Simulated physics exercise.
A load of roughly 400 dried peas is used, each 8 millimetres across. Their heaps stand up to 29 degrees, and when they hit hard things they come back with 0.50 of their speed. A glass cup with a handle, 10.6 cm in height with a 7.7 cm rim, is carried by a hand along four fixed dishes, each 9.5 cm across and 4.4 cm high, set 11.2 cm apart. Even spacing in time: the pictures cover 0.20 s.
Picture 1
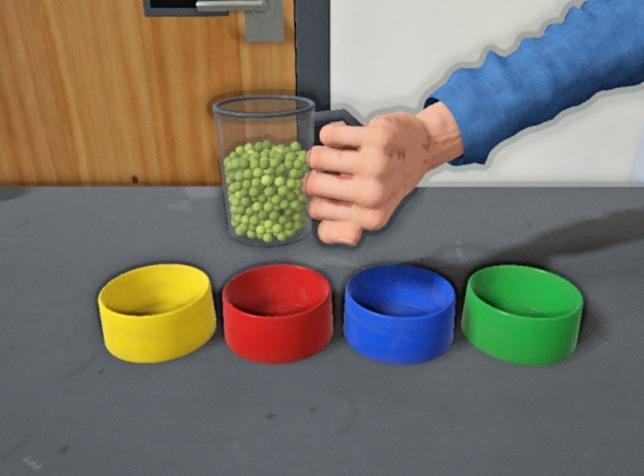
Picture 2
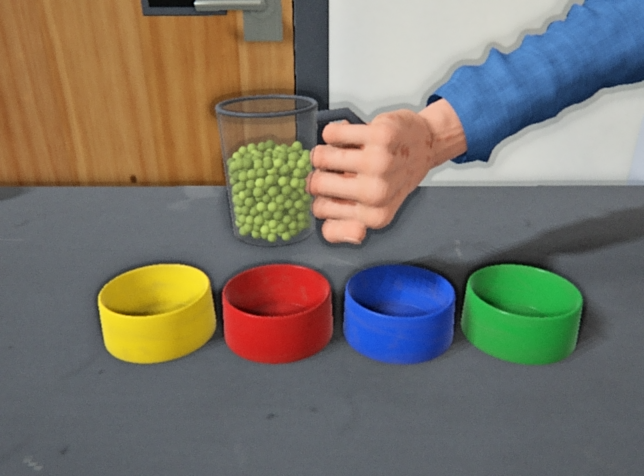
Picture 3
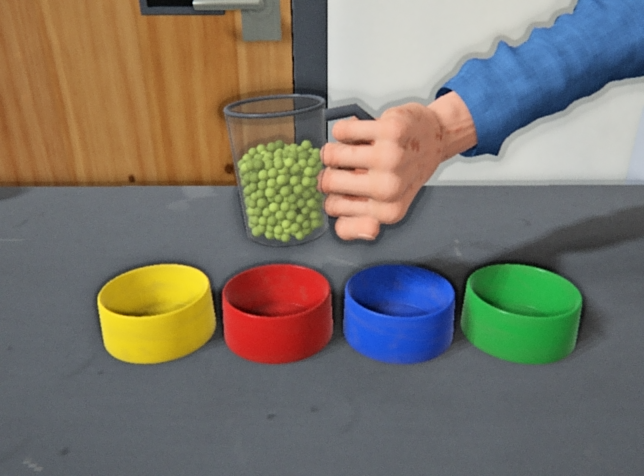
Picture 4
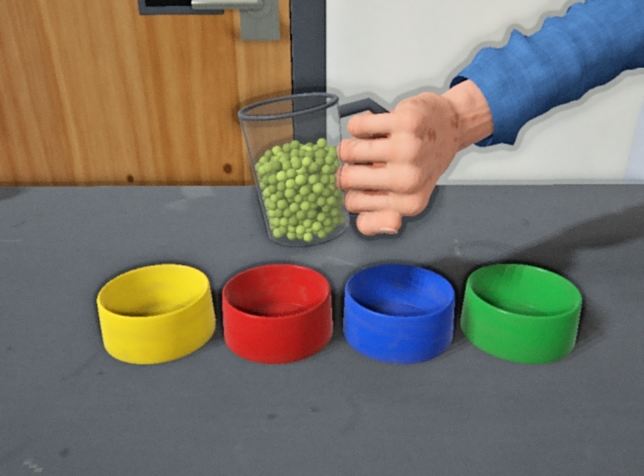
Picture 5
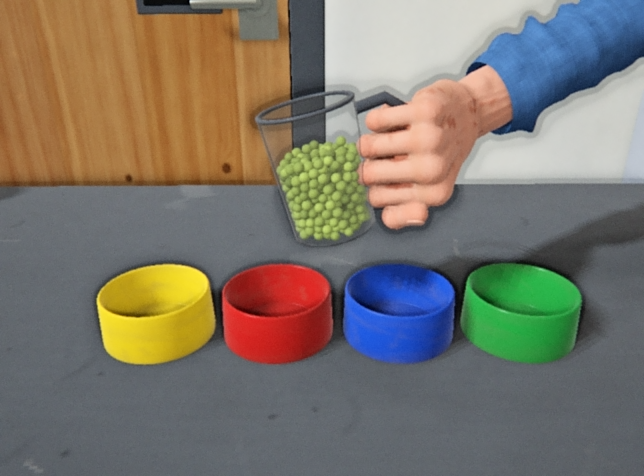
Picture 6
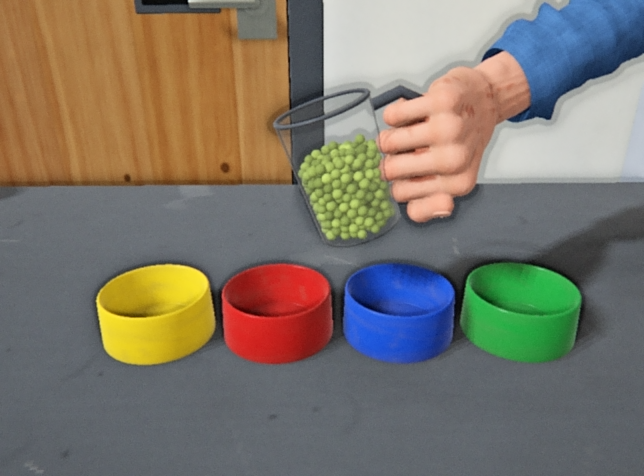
A hand in a blue sleeve, reaching in from the right, holds a clear handled cup of green peas above a dark grey tabletop, seen from the front and slightly above. Four round dishes, yellow, red, blue and green from left to right, sit in a row before a wooden door and pale wall. The hand moves the cup a short way right, gradually tilting its rim leftward, while the dishes stay still.
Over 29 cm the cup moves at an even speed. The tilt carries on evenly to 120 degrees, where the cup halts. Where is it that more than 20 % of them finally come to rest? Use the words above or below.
Red - below; blue - below; green - above; yellow - below; counter - below.
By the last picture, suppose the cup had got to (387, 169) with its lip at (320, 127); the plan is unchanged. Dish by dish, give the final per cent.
Then red 0, blue 0, green 100, and yellow 0.
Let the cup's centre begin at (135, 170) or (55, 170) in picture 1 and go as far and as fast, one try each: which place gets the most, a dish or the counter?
The winner: Blue; red.
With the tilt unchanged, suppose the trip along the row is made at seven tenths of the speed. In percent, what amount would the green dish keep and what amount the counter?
Then the green dish gets 100 and the counter 0.
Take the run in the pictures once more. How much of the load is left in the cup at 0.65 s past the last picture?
About 100 per cent.
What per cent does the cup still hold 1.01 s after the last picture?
Around 25 in a hundred.
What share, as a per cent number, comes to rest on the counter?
Around 5 percent, I'd guess.
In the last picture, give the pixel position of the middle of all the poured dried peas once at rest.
Roughly pixel (512, 306).
Then, 0.39 s after the last picture, tilt 67 degrees; cup holds 100 %.
Then, 0.65 s after the last picture, tilt 100 degrees; cup holds 100 %.
Then, 1.01 s after the last picture, tilt 120 degrees; cup holds 25 %, green 70 %.
In the end, red 0 %, blue 0 %, green 95 %, yellow 0 %, counter 5 %.
